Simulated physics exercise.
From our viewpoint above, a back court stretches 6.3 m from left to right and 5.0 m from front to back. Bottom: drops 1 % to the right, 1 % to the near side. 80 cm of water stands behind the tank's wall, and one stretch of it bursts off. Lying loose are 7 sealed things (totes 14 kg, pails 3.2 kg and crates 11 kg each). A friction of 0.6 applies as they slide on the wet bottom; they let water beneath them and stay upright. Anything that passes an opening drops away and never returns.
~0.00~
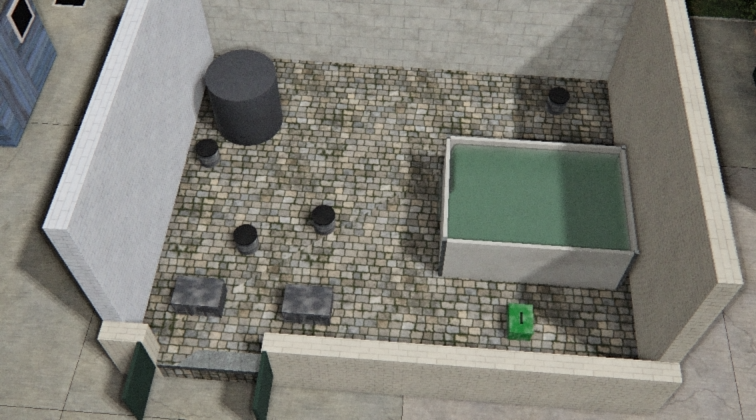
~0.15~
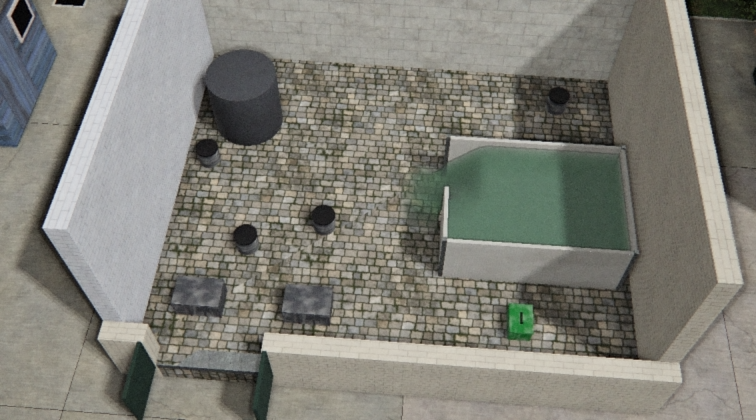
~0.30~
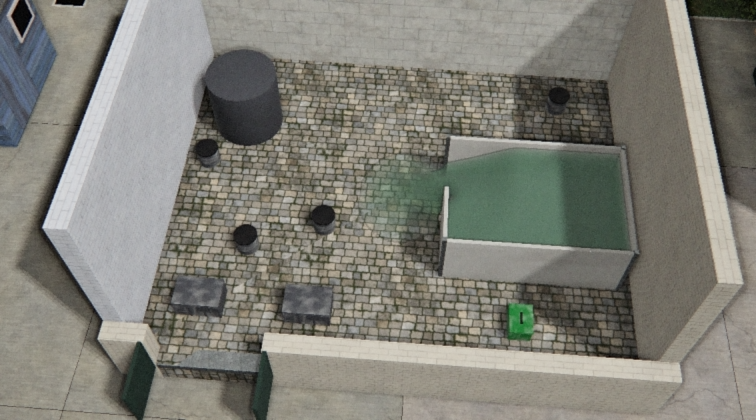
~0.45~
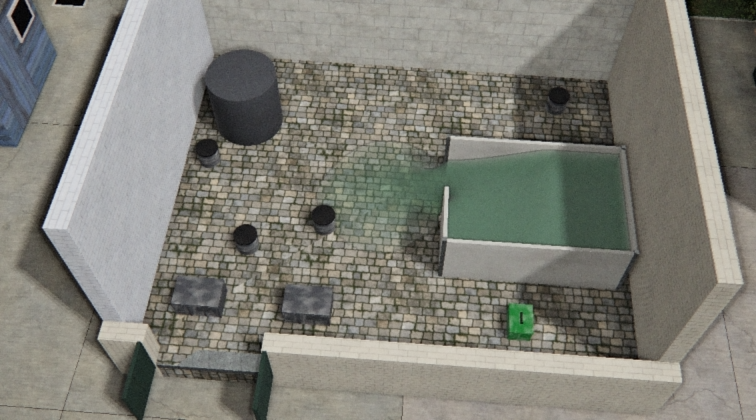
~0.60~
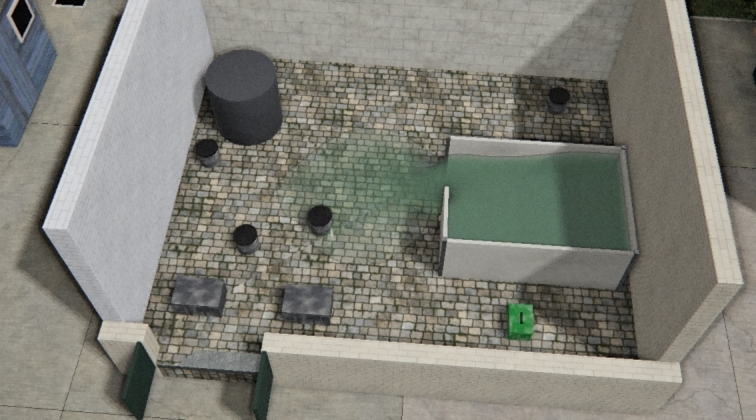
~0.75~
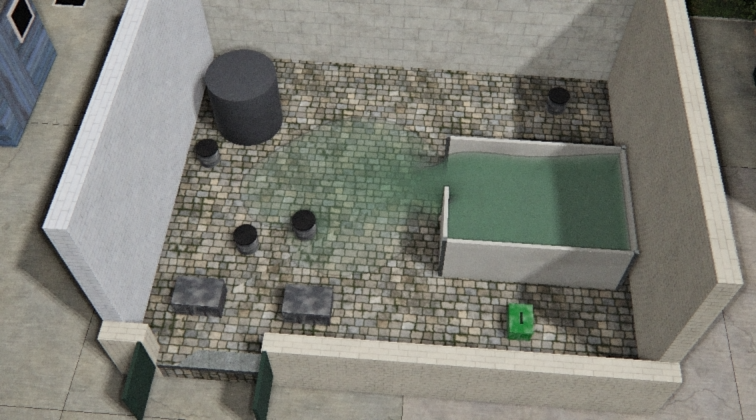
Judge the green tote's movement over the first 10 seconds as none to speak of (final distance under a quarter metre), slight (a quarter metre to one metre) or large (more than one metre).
Movement: Slight.
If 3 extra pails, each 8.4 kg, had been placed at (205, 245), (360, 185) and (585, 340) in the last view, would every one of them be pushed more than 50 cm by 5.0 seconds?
Taking them in order: Far enough, far enough and not far enough.
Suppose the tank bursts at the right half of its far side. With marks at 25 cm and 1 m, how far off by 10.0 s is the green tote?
The green tote remains in place.
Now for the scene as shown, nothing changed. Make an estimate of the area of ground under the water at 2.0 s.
About 18 m2.
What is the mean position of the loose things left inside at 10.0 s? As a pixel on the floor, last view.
Close to (451, 291).
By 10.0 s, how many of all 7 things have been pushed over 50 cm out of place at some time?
Answer: 6.
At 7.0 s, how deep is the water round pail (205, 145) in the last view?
Roughly 9 cm.
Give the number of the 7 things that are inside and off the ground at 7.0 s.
At that moment it comes to 2.
After 2.0 s the green tote is near (521, 318), 0.0 m from its start, aground; 0 of 7 are out; 3 afloat.
After 4.5 s the green tote is near (521, 318), 0.0 m from its start, aground; 3 of 7 are out; 1 afloat.
After 7.0 s the green tote is near (521, 318), 0.0 m from its start, aground; 3 of 7 are out; 2 afloat.
After 10.0 s the green tote is near (521, 318), 0.0 m from its start, aground; 3 of 7 are out; 3 afloat.
